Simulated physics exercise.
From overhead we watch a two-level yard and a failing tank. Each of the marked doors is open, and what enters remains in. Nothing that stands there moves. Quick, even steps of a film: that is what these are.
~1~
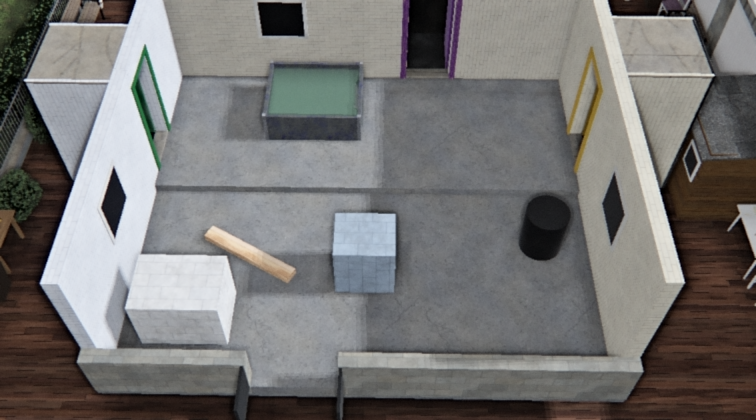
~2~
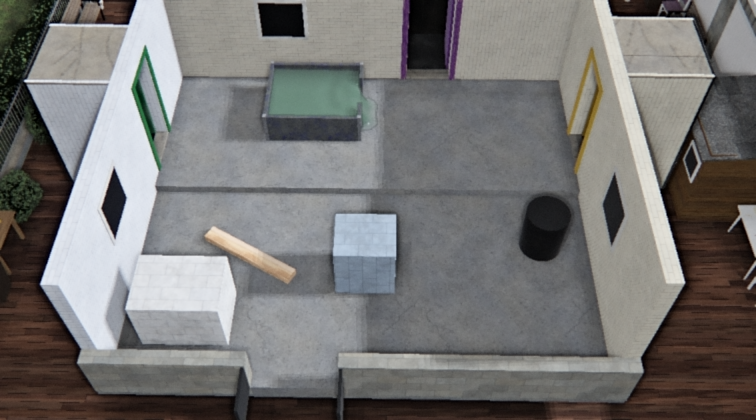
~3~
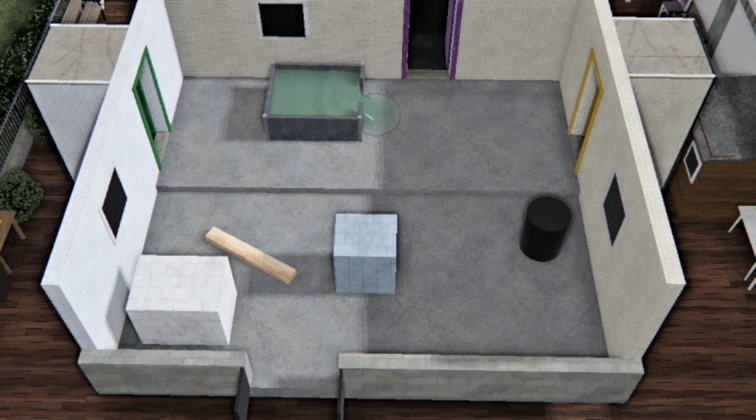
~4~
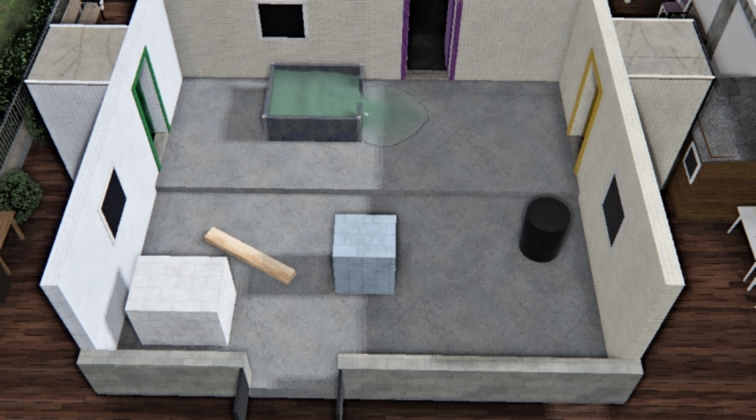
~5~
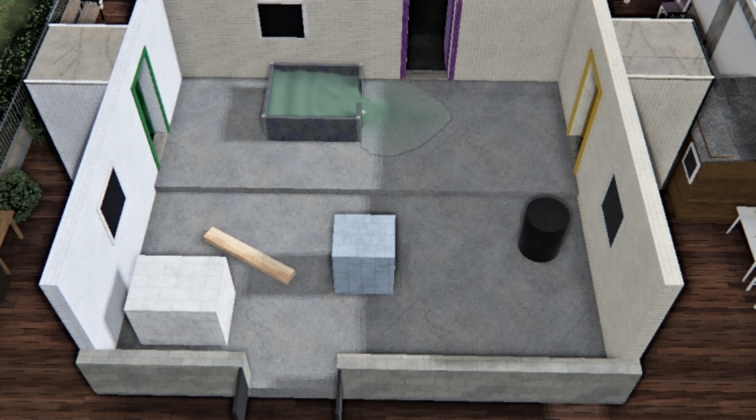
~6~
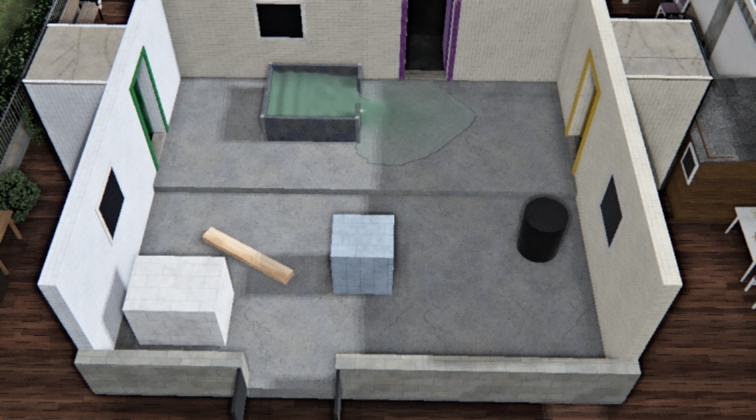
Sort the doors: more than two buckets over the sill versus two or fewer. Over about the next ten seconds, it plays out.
Sorted by door: Green door - two or fewer; yellow door - more than two; purple door - more than two.
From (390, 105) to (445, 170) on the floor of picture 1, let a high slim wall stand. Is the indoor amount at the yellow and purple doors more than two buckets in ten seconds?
I'd say the yellow door admits under the limit while the purple door admits over the limit.
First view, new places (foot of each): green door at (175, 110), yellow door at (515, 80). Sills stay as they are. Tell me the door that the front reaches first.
It's the purple-painted one.
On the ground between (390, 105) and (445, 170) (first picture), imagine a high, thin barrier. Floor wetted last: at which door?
It would be the green one.
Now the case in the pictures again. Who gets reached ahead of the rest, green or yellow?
I pick the yellow-painted one.
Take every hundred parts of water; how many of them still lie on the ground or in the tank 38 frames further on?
Around 92 parts in a hundred.
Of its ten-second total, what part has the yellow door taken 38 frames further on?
Around 90 percent.
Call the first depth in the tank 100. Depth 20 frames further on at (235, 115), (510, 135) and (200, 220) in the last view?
I'd say around 0 per cent, then 6 per cent, then 0 per cent.
A moment on, water covers 20 % of the floor; the green door not reached, the yellow door not reached, the purple door under two buckets in.
Next, water covers 25 % of the floor; the green door not reached, the yellow door under two buckets in, the purple door over two buckets in.
Then, water covers 30 % of the floor; the green door not reached, the yellow door over two buckets in, the purple door over two buckets in.
Later, water covers 40 % of the floor; the green door not reached, the yellow door over two buckets in, the purple door over two buckets in.
In the end, water covers 60 % of the floor; the green door not reached, the yellow door over two buckets in, the purple door over two buckets in.
